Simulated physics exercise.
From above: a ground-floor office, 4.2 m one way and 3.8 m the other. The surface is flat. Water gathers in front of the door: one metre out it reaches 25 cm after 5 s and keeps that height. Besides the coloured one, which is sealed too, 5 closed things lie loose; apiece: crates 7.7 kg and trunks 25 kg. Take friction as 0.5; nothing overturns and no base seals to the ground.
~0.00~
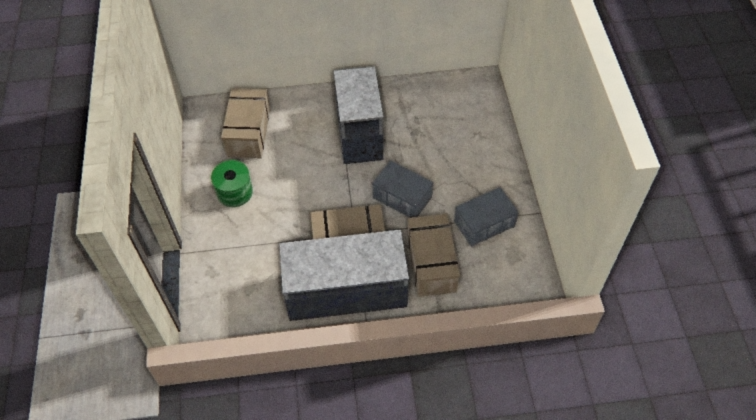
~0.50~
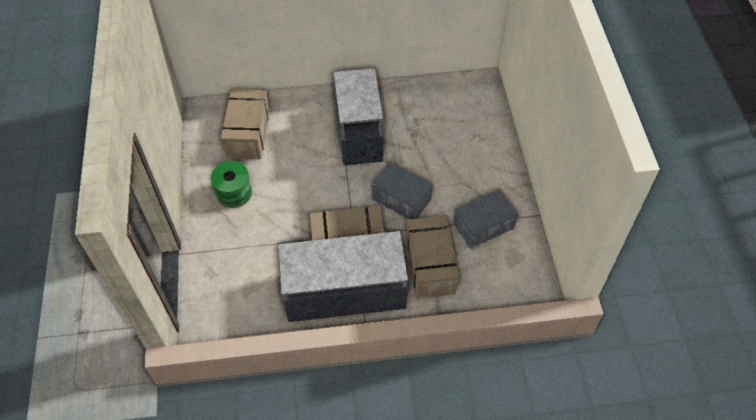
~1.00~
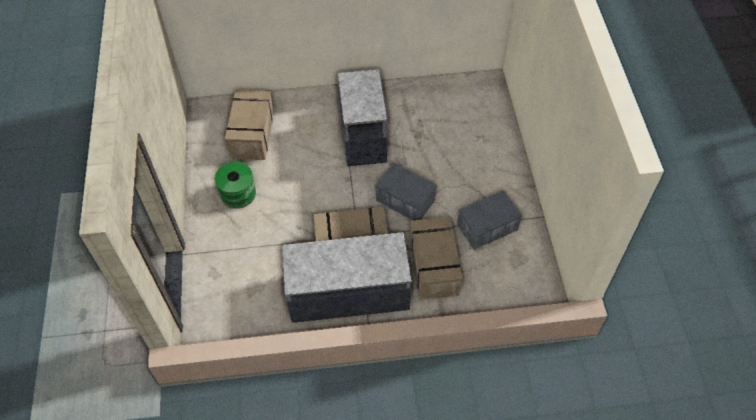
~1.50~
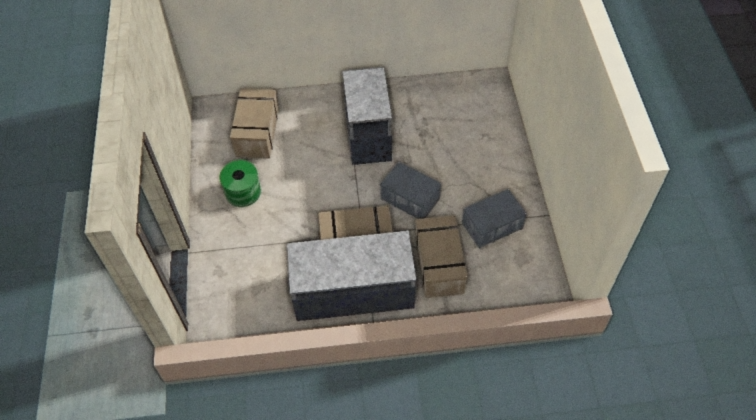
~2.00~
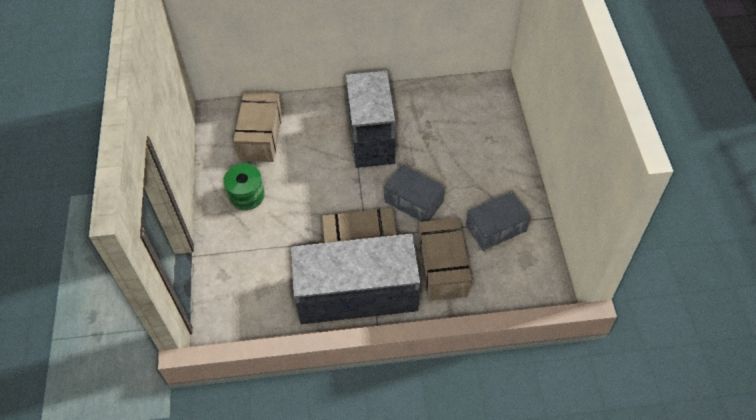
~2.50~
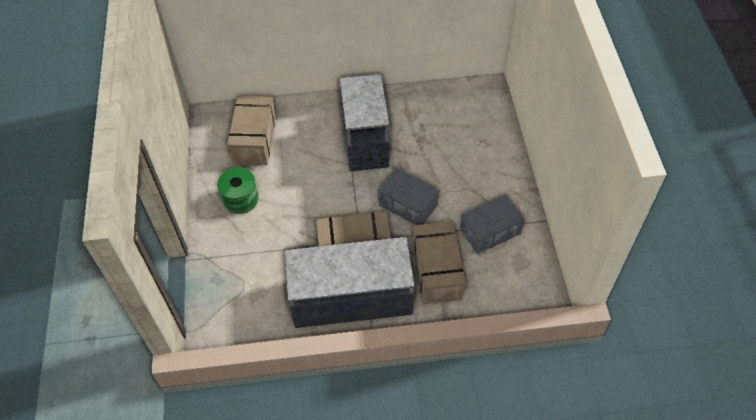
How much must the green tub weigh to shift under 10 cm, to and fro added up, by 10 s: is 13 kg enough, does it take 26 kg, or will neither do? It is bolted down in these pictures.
Verdict: The lower weight is enough.
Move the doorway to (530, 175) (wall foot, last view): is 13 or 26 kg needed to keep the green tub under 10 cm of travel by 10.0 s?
In that case only the larger load is enough.
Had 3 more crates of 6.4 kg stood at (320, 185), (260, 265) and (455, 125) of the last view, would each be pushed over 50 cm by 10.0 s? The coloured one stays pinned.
In that order: Past it, more, short of it.
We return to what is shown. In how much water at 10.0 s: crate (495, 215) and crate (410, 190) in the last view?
Roughly 8 and 11 cm.
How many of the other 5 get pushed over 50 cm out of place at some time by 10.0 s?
2 of them.
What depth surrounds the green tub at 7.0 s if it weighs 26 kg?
Roughly 2 cm.
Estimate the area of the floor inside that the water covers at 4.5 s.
Roughly 4.0 m2.
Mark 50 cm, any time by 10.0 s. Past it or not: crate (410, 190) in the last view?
Answer: Over.
After 3.5 s the green tub would be 0 cm from its start with 13 kg and 0 cm from its start with 26 kg; 0 cm of water round it then.
After 4.5 s the green tub would be 0 cm from its start with 13 kg and 0 cm from its start with 26 kg; 1 cm of water round it then.
After 7.0 s the green tub would be 0 cm from its start with 13 kg and 0 cm from its start with 26 kg; 2 cm of water round it then.
After 10.0 s the green tub would be 0 cm from its start with 13 kg and 0 cm from its start with 26 kg; 5 cm of water round it then.
